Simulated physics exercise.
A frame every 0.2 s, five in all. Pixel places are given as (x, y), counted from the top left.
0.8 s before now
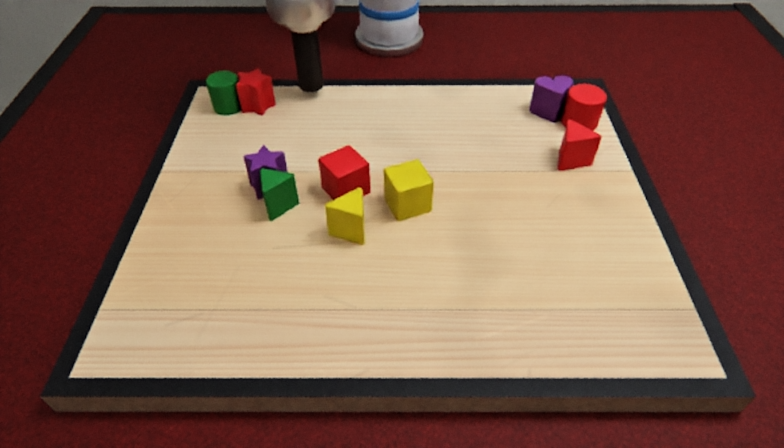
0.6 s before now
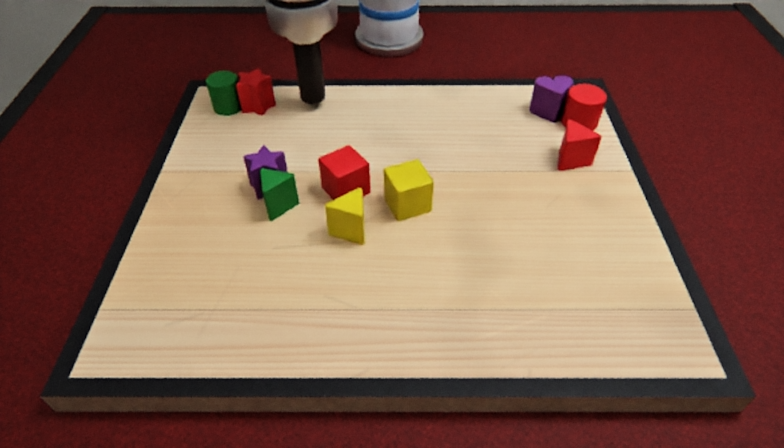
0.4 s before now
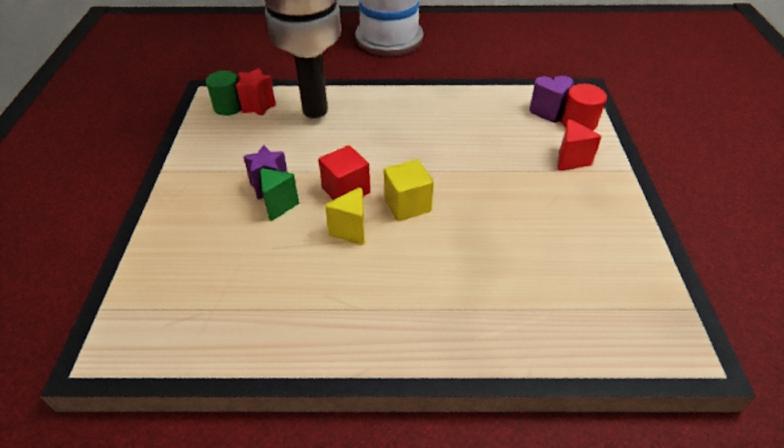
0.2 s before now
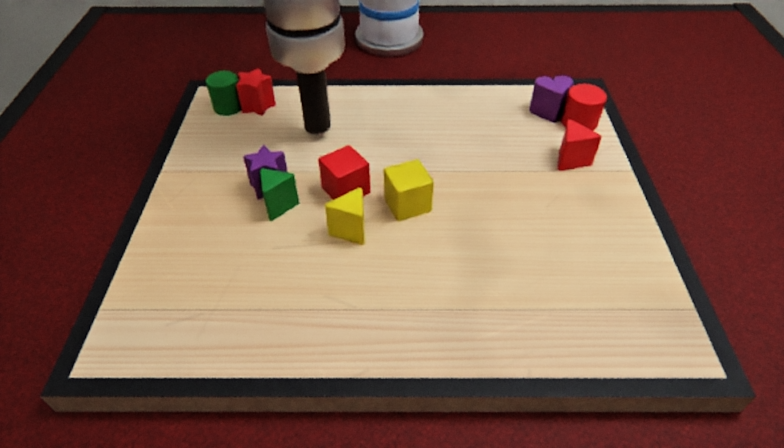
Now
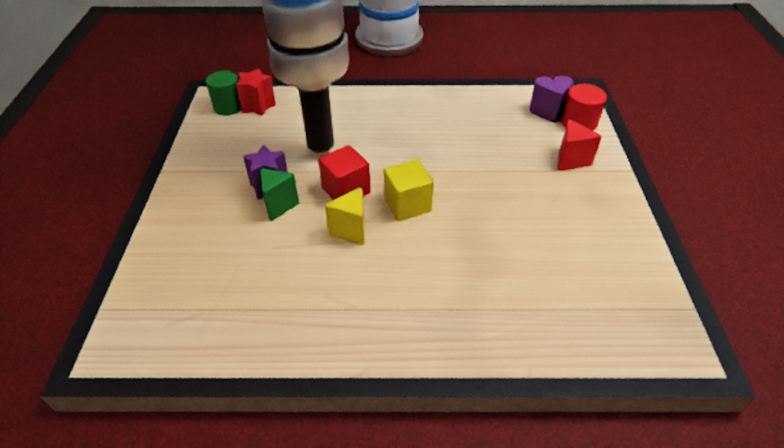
The clip shows colored blocks in small groups on a wooden board as a robotic arm with a black peg moves steadily from the back edge toward the red cube, while the blocks stay still.
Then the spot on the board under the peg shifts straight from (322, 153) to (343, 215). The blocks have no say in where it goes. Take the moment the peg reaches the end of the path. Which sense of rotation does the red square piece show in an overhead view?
From the top: Counterclockwise.
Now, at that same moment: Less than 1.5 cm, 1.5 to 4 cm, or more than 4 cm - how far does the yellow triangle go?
It will move between 1.5 and 4 cm.
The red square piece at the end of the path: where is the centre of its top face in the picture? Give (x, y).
Just about (375, 194).
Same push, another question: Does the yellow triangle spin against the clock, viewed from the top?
The answer is no.
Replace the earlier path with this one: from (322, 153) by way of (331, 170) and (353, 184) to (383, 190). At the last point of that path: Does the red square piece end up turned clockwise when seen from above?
Short answer: Yes.
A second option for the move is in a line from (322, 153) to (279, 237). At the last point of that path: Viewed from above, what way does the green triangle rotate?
Looking from above, the answer is clockwise.
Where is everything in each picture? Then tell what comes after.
In the first picture, lower end of the peg at (312, 86), tops of blocks, green triangle at (273, 177), red square piece at (343, 160), yellow triangle at (349, 202), yellow square piece at (408, 174).
In the second picture, peg at (313, 98), blocks as before.
In the third picture, peg at (315, 111), blocks as before.
In the fourth picture, peg at (318, 126), blocks as before.
In the fifth picture, peg at (321, 144), green triangle at (273, 177), red square piece at (343, 160), yellow triangle at (349, 202), yellow square piece at (408, 174).
On the path given first. One third of the way, peg at (328, 164); nothing pushed yet.
Two thirds of the way, peg at (335, 185); red square piece at (359, 179), turned 25° anticlockwise; yellow triangle at (353, 206), turned 35° clockwise.
At the end, peg at (342, 207); green triangle not moved; red square piece at (375, 194), turned 45° anticlockwise; yellow triangle at (359, 216), turned 45° clockwise; yellow square piece at (415, 175).
